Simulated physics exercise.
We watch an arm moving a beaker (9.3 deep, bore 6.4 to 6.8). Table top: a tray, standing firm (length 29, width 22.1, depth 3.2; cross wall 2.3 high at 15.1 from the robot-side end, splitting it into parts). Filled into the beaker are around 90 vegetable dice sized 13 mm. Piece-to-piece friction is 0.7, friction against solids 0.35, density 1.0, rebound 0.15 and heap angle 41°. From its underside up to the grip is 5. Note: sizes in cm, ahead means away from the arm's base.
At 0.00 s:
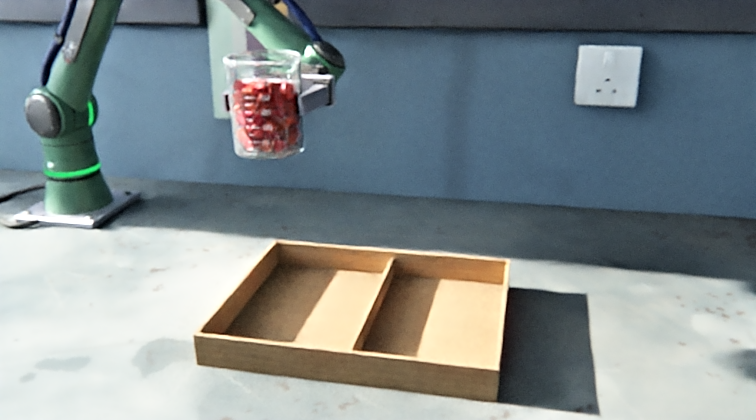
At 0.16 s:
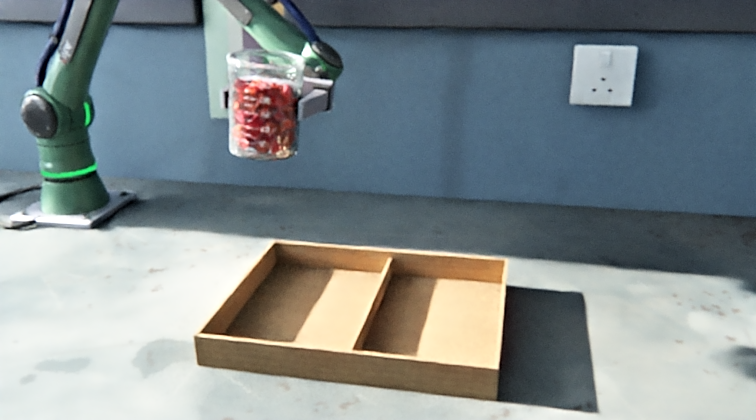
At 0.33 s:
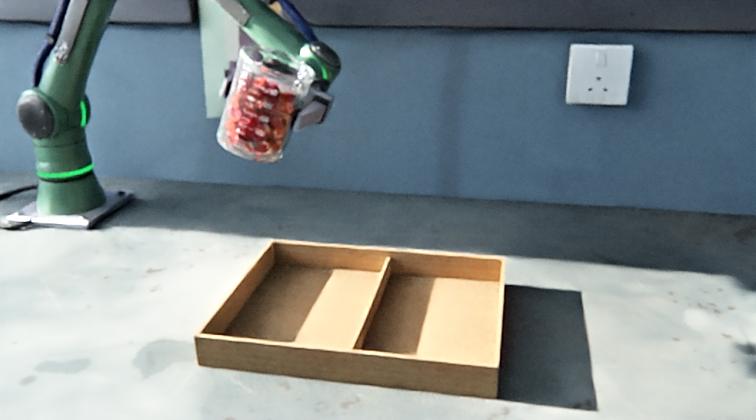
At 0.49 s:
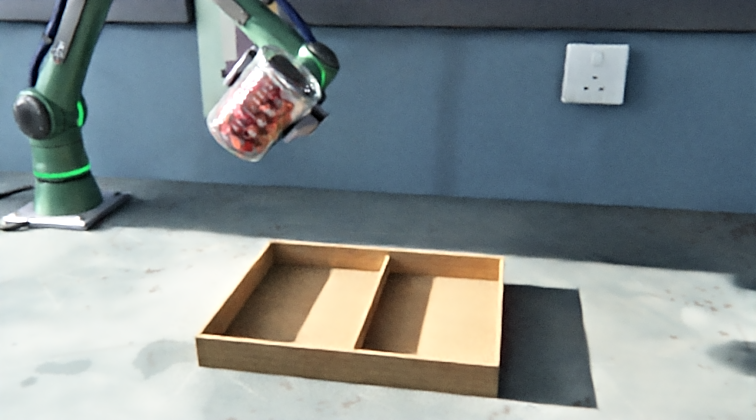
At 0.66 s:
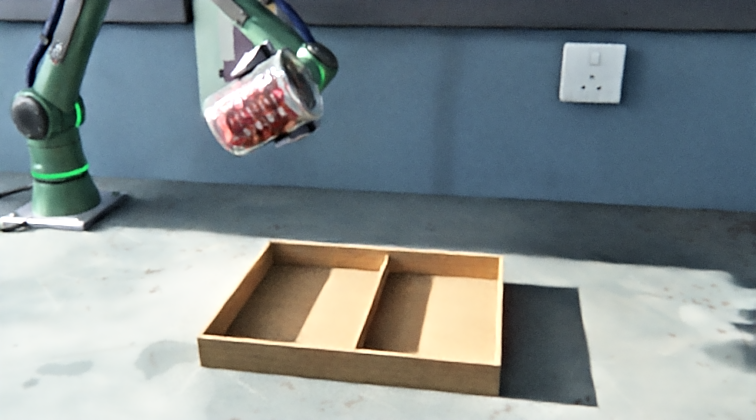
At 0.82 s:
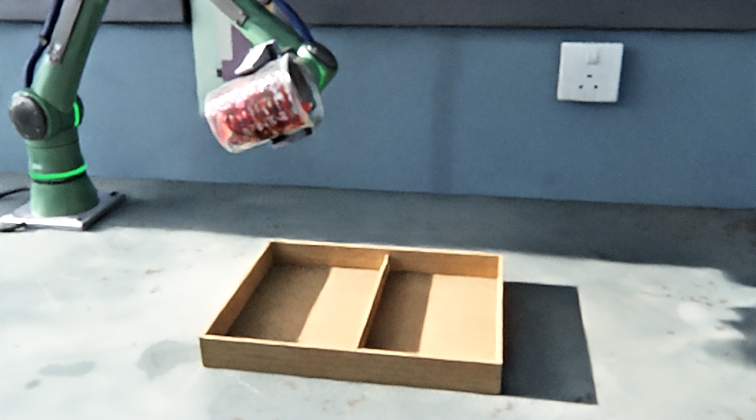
On a grey table top against a blue wall, a green robot arm holds a clear beaker of small red pieces upright above and behind an empty, divided wooden tray. The arm tilts the beaker steadily until it leans well over on its side, the red pieces still inside.
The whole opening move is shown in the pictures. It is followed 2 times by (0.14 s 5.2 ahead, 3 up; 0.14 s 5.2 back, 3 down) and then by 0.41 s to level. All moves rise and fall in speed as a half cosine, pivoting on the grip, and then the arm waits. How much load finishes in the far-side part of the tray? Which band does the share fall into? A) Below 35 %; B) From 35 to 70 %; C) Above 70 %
Below 35 %.
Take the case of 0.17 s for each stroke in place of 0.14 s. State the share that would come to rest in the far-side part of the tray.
It would come to around 10 %.
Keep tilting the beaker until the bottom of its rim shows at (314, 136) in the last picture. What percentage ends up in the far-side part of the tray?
About 75 %.
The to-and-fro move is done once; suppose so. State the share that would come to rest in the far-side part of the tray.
Result: Approximately 20 per cent.
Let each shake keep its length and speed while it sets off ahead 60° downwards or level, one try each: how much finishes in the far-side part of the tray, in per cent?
Result: Approx. 0 % and 15 %, one try each.
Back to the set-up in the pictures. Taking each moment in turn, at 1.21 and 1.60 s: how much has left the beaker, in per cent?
I'd put it near 35 percent first and near 55 percent later.
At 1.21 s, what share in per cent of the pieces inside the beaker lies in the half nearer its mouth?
I'd guess about 25 percent of it.
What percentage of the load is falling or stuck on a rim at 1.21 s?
About 11 per cent.
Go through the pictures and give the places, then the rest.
In the first frame, beaker middle at (266, 105), level; upper third of the load around (263, 94), from x 240 to 295, top at y 85; 91 in the beaker.
In the second frame, beaker middle at (265, 106), tilted 6° forward; upper third of the load around (263, 95), from x 240 to 290, top at y 85.
In the third frame, beaker middle at (264, 106), tilted 23° forward; upper third of the load around (262, 94), from x 230 to 290, top at y 80.
In the fourth frame, beaker middle at (262, 106), tilted 44° forward; upper third of the load around (256, 95), from x 225 to 290, top at y 75.
In the fifth frame, beaker middle at (262, 106), tilted 61° forward; upper third of the load around (258, 94), from x 220 to 295, top at y 80.
In the sixth frame, beaker middle at (263, 106), tilted 67° forward; upper third of the load around (255, 98), from x 220 to 305, top at y 85; 91 in the beaker.
After 1.21 s, tilted 67° forward, highest piece 27 above the table; 58 in the beaker, 13 in the far-side part, 10 in the robot-side part, 10 in flight or on a rim.
After 1.60 s, tilted 31° forward, highest piece 27 above the table; 41 in the beaker, 28 in the robot-side part, 20 in the far-side part, 2 in flight or on a rim.
After 1.99 s, level, highest piece 25 above the table; 41 in the beaker, 30 in the robot-side part, 20 in the far-side part.
After 3.04 s, level, highest piece 25 above the table; 41 in the beaker, 30 in the robot-side part, 20 in the far-side part.
At rest, 41 in the beaker, 30 in the robot-side part, 20 in the far-side part. That is 22 % in the far-side part of the tray.
